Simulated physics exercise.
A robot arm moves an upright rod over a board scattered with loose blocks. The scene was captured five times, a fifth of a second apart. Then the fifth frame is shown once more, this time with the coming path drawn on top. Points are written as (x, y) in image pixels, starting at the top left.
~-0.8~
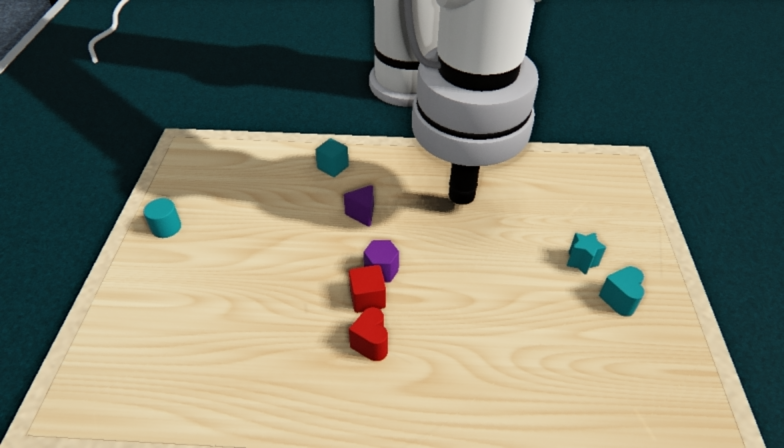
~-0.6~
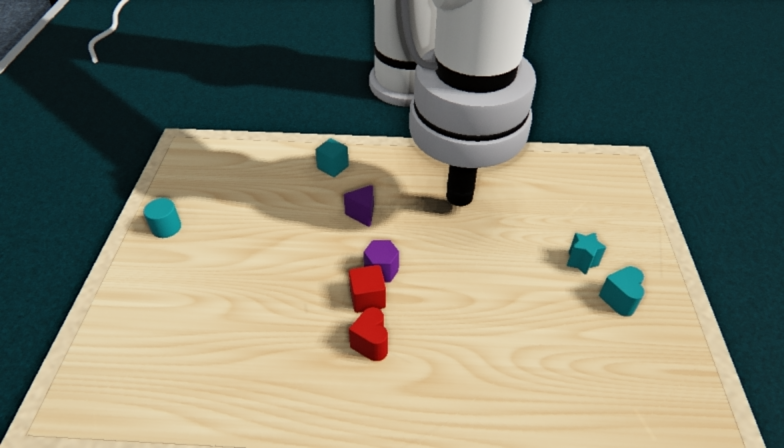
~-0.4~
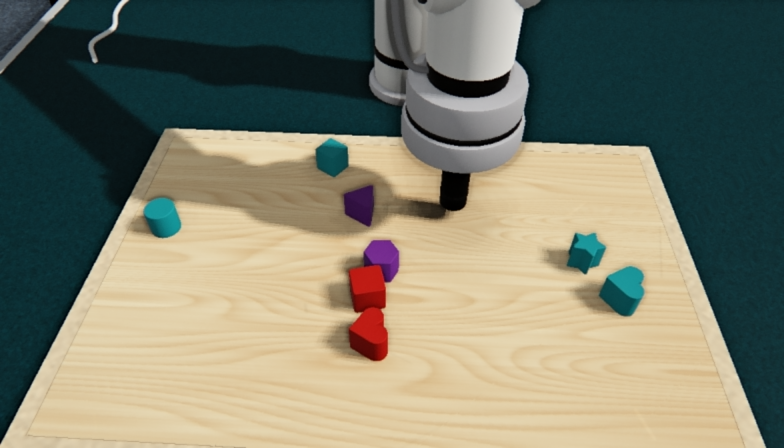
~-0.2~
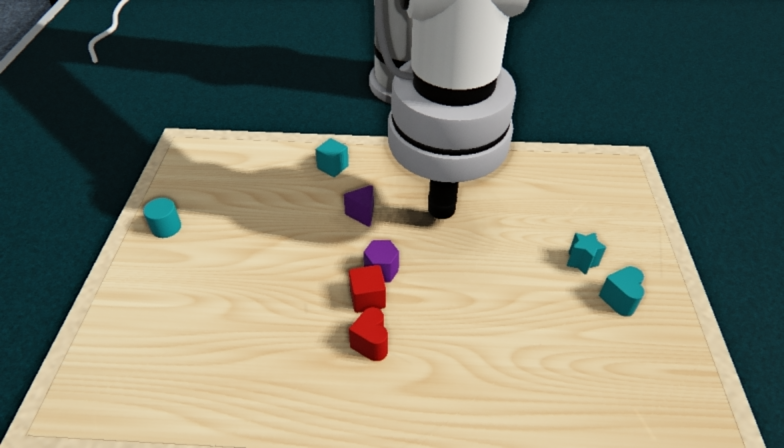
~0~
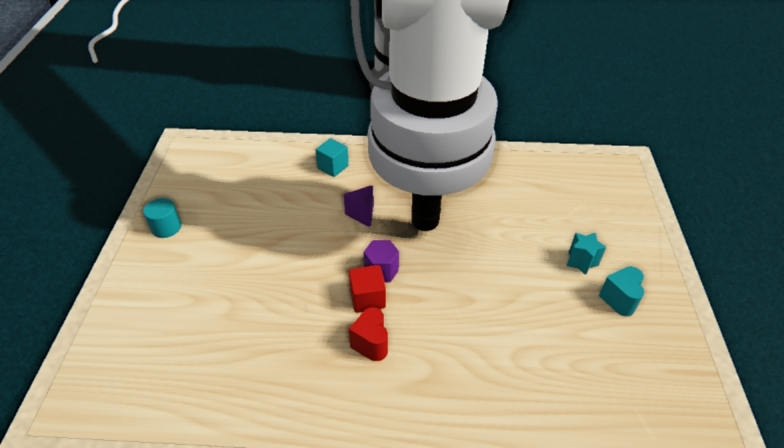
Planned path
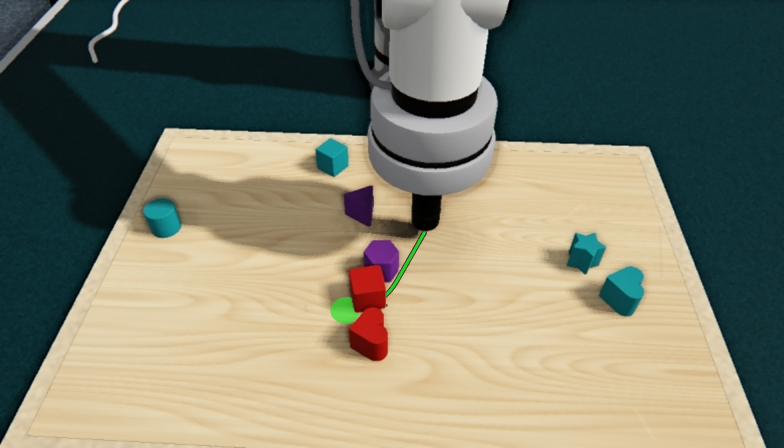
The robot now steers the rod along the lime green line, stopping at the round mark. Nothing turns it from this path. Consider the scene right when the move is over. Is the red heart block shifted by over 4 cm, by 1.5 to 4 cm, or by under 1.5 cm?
Shift of under 1.5 cm.
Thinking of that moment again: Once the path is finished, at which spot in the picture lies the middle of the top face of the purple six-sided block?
I'd expect the centre of its top face to be at (361, 258).
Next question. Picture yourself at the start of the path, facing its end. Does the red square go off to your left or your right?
It goes toward the right-hand side.
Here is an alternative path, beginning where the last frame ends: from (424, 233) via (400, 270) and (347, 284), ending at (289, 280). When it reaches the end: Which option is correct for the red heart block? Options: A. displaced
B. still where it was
Letter B.
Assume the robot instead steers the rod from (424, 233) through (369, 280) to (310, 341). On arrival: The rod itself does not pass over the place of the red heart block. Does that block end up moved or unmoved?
Well, the red heart block shifts from its place.
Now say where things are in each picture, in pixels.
The first picture shows lower end of the rod (462, 197), tops of blocks, red square (367, 279), red heart block (370, 325), purple six-sided block (381, 251).
The second picture shows rod (459, 198), blocks as before.
The third picture shows rod (453, 203), blocks as before.
The fourth picture shows rod (442, 211), blocks as before.
The fifth picture shows rod (425, 222), red square (367, 279), red heart block (370, 325), purple six-sided block (381, 251).
The drawn path runs from (424, 233) through (408, 262) and (387, 293) to (346, 310).
On the path given first. One third of the way, rod (408, 252); nothing pushed yet.
Two thirds of the way, rod (387, 283); red square (353, 287), turned 45° anticlockwise; purple six-sided block (362, 258), turned 55° clockwise.
At the end, rod (345, 300); red square (311, 296); red heart block not moved; purple six-sided block (361, 258), turned 60° clockwise.
